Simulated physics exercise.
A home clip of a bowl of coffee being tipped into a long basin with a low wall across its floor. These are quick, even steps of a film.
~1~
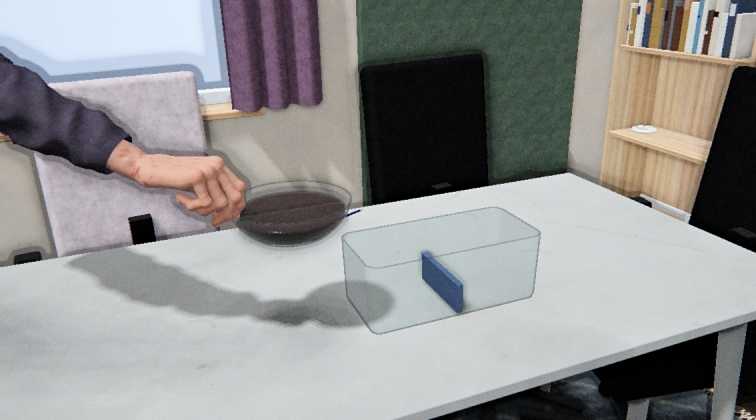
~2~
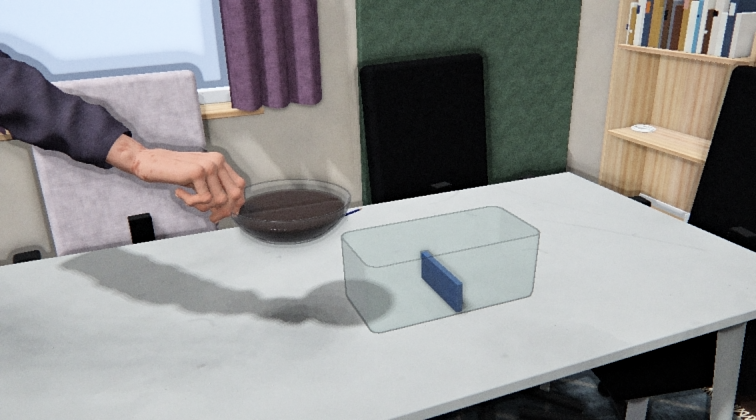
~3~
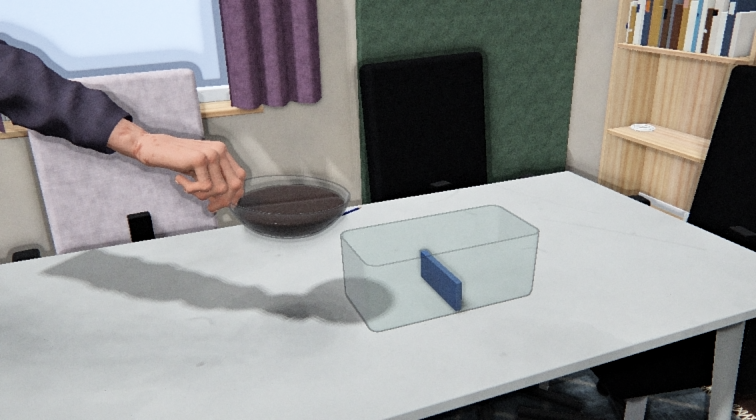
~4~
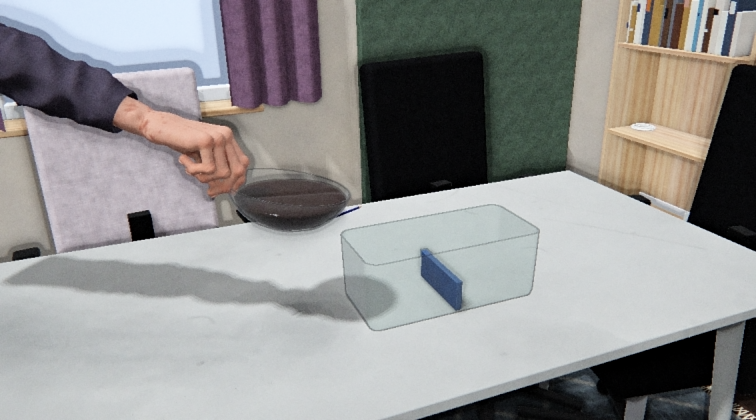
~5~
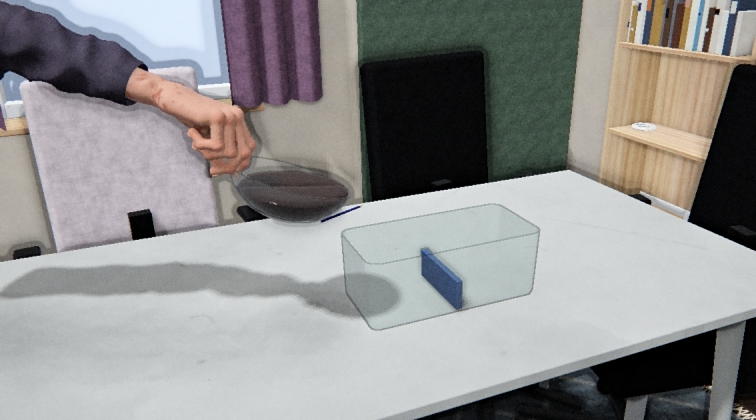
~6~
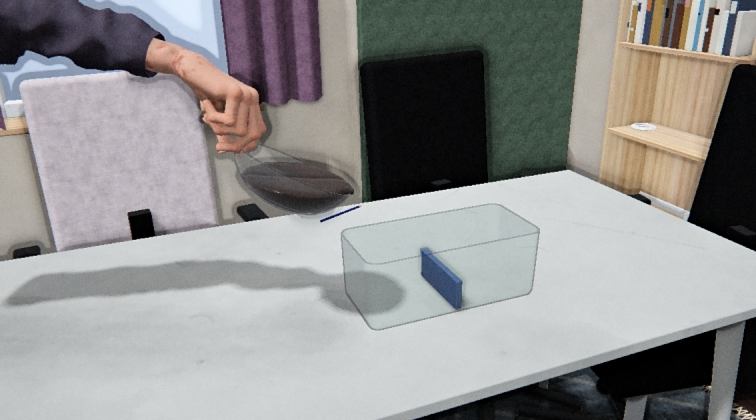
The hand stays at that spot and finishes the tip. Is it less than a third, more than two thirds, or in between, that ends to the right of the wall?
The share right of the wall is less than a third.
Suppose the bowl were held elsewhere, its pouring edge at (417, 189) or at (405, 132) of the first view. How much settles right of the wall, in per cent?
In turn 75 and 75 in a hundred.
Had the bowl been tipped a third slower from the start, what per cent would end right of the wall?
It comes to 5 per cent or so.
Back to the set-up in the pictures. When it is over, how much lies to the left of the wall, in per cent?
Near 90 %.
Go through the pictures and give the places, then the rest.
It leans 0°; its right rim is at (348, 193); the coffee meets the walls at (233, 218) and (342, 201); the long basin's rim runs from (353, 252) to (520, 220); the wall's top is at (442, 269), in the first frame.
It leans 1°; its right rim is at (347, 192); the coffee meets the walls at (233, 216) and (342, 199), in the second frame.
It leans 5°; its right rim is at (347, 191); the coffee meets the walls at (233, 209) and (341, 195), in the third frame.
It leans 11°; its right rim is at (347, 190); the coffee meets the walls at (233, 200) and (342, 191), in the fourth frame.
It leans 20°; its right rim is at (347, 189); the coffee meets the walls at (236, 187) and (345, 185), in the fifth frame.
It leans 29°; its right rim is at (346, 189); the coffee meets the walls at (241, 175) and (336, 179); 4 per cent is over the edge, in the sixth frame.
A moment on, the bowl is tipped on its side and 11 per cent is still to pour, 24 is left of the wall and 0 right of it.
Next, the bowl is tipped on its side and 0 per cent is still to pour, 90 is left of the wall and 2 right of it.
Then the bowl is tipped on its side and 0 per cent is still to pour, 88 is left of the wall and 5 right of it.
Later the bowl is tipped on its side and 0 per cent is still to pour, 89 is left of the wall and 6 right of it.
In the end 88 per cent lies left of the wall, 6 right of it and 5 outside.
